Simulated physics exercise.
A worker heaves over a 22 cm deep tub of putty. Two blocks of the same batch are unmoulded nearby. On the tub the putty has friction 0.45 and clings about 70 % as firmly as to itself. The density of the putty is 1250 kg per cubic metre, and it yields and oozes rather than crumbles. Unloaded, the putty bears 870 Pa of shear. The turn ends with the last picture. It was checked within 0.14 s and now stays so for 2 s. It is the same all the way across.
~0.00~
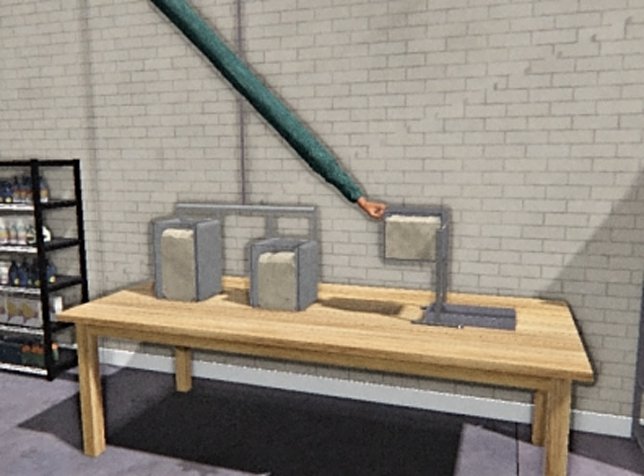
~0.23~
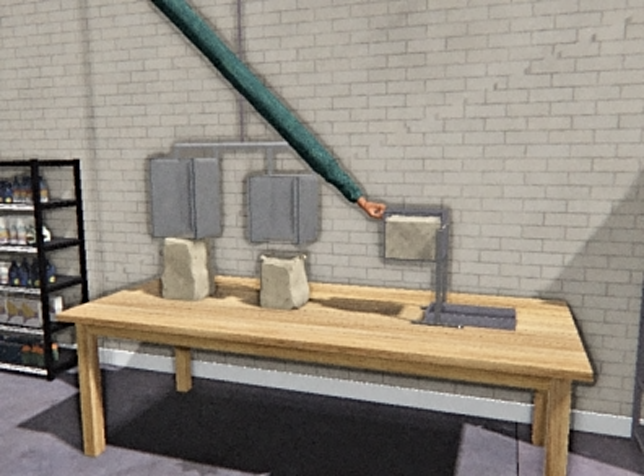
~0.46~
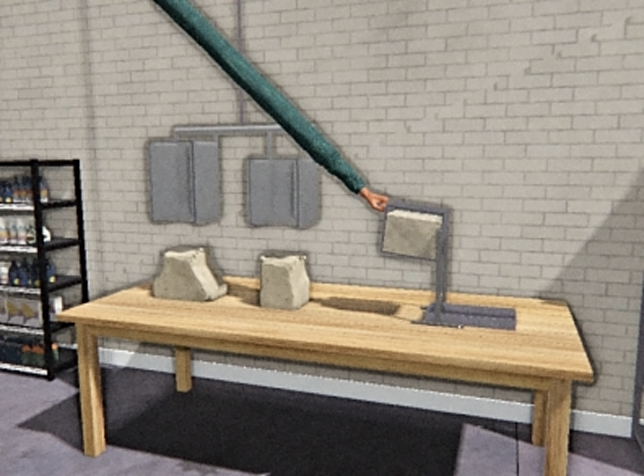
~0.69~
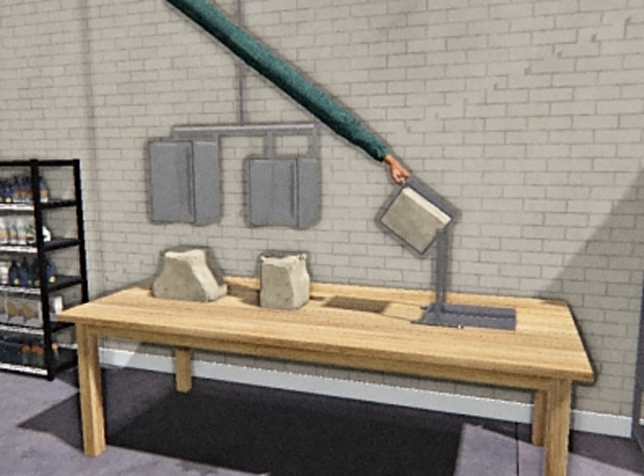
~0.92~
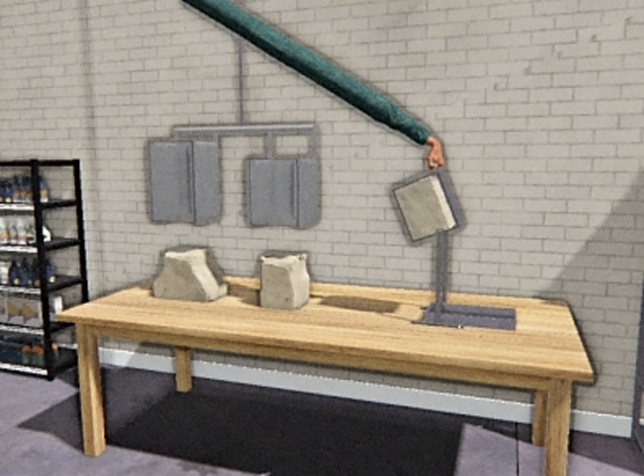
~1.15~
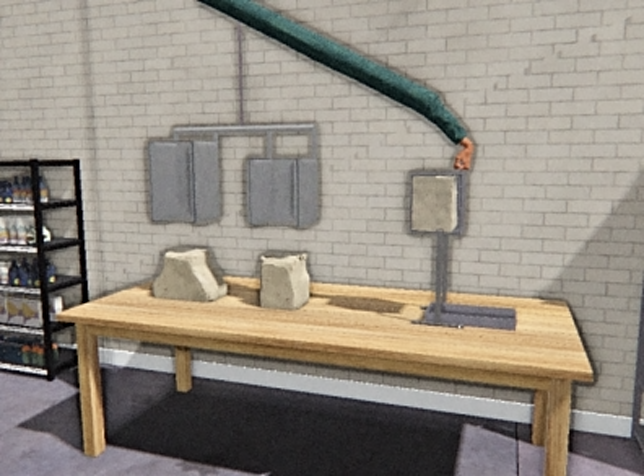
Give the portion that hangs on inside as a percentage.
Expect roughly 100 %.
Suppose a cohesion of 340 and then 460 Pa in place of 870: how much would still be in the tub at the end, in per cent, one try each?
In turn about 35 %, 45 %.
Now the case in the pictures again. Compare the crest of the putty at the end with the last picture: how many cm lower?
Some 0 cm.
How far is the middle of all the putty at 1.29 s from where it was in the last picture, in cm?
About 0 cm.
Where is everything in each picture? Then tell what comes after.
Handle-side rim at (385, 212), tilt 0 degrees; crest of the putty at (432, 222); block heights 37 cm, 27 cm (left to right), in the first picture.
Handle-side rim at (385, 212), tilt 0 degrees; crest of the putty at (432, 222); block heights 34 cm, 26 cm (left to right), in the second picture.
Handle-side rim at (388, 205), tilt 7 degrees; crest of the putty at (390, 214); block heights 26 cm, 26 cm (left to right), in the third picture.
Handle-side rim at (407, 183), tilt 36 degrees; crest of the putty at (403, 192); block heights 26 cm, 26 cm (left to right), in the fourth picture.
Handle-side rim at (439, 172), tilt 68 degrees; crest of the putty at (429, 178); block heights 26 cm, 26 cm (left to right), in the fifth picture.
Handle-side rim at (462, 175), tilt 90 degrees; crest of the putty at (432, 177); block heights 26 cm, 26 cm (left to right), in the sixth picture.
After 1.29 s, the tub is at 90 degrees and holds 100 %.
After 1.46 s, the tub is at 90 degrees and holds 100 %.
After 1.63 s, the tub is at 90 degrees and holds 100 %.
After 1.80 s, the tub is at 90 degrees and holds 100 %.
After 3.15 s, the tub is at 90 degrees and holds 100 %.
